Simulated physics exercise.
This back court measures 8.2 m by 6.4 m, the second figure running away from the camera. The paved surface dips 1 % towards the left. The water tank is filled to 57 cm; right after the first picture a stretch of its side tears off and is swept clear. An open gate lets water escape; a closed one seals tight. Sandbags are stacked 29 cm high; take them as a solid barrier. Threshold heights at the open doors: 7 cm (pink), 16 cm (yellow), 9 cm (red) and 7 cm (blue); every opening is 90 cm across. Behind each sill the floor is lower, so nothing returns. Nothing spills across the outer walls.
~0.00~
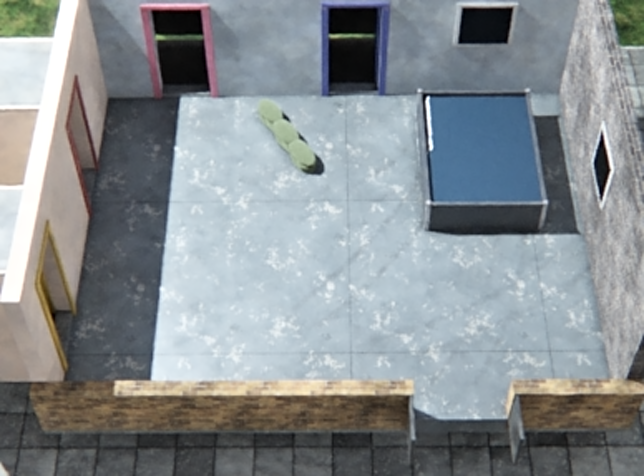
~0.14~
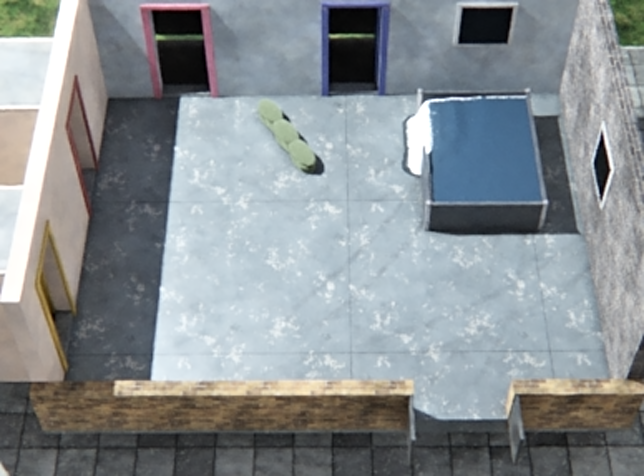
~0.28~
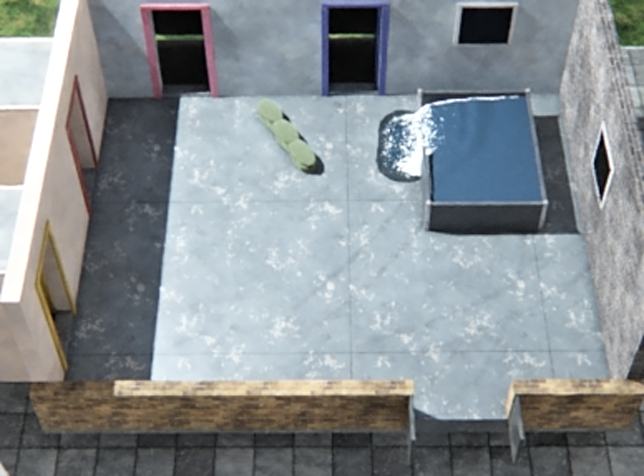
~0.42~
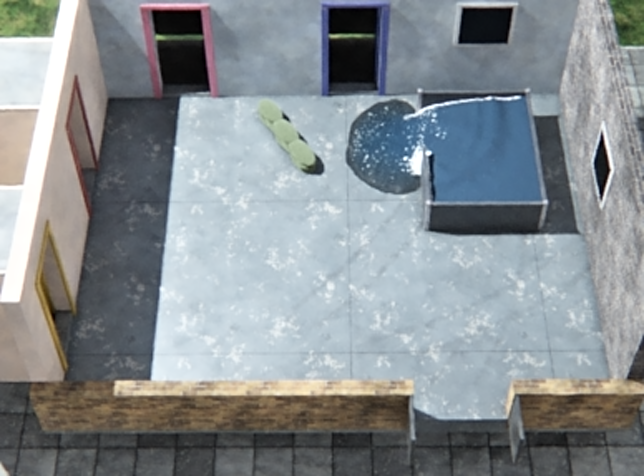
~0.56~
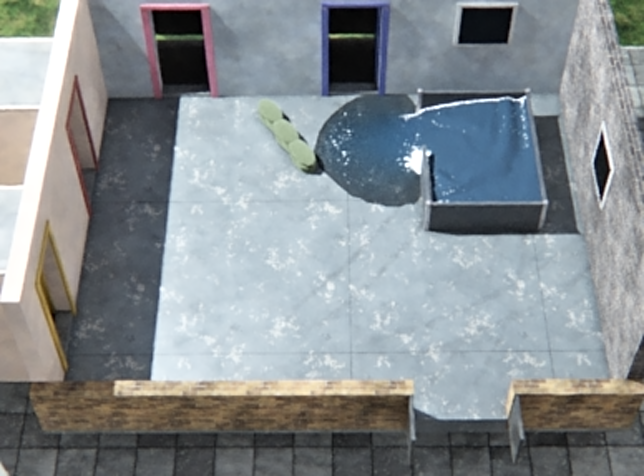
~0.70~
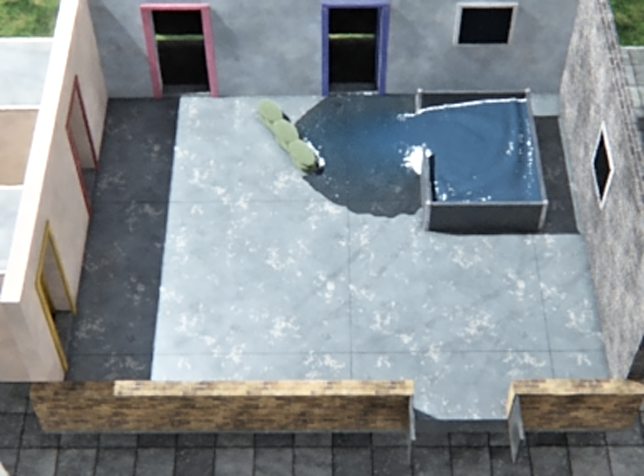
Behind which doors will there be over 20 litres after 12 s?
Within that time: At the pink door it stays under the limit; at the yellow door it stays under the limit; at the red door it does not reach the limit; at the blue door it goes over the limit.
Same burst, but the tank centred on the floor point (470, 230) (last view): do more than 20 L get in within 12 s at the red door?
Against that limit: Red above.
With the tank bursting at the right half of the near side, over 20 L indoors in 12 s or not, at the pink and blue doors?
Then: Pink below, blue under.
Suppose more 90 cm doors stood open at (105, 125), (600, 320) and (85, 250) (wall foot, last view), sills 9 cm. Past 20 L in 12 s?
In turn: Over, below, not over.
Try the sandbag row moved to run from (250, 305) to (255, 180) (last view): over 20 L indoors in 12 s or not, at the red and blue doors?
Then: Red above, blue over.
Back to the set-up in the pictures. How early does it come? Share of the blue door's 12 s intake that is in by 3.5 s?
About 40 per cent.
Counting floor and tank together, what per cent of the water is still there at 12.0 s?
Some 86 per cent remains.
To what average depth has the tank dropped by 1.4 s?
Some 40 cm.
After 1.4 s water covers 15 % of the floor and is deepest (46 cm) near (278, 99); pink door not reached, yellow door not reached, red door not reached, blue door 18 cm at the sill, 4 L in.
After 2.2 s water covers 25 % of the floor and is deepest (41 cm) near (288, 106); pink door 6 cm at the sill, 0 L in, yellow door not reached, red door not reached, blue door 16 cm at the sill, 53 L in.
After 3.5 s water covers 45 % of the floor and is deepest (26 cm) near (307, 151); pink door 4 cm at the sill, 0 L in, yellow door not reached, red door 9 cm at the sill, 0 L in, blue door 22 cm at the sill, 141 L in.
After 7.0 s water covers 70 % of the floor and is deepest (16 cm) near (307, 151); pink door 2 cm at the sill, 0 L in, yellow door 7 cm at the sill, 0 L in, red door 6 cm at the sill, 0 L in, blue door 14 cm at the sill, 294 L in.
After 12.0 s water covers 85 % of the floor and is deepest (10 cm) near (297, 136); pink door 1 cm at the sill, 0 L in, yellow door 7 cm at the sill, 0 L in, red door 6 cm at the sill, 0 L in, blue door 7 cm at the sill, 336 L in.
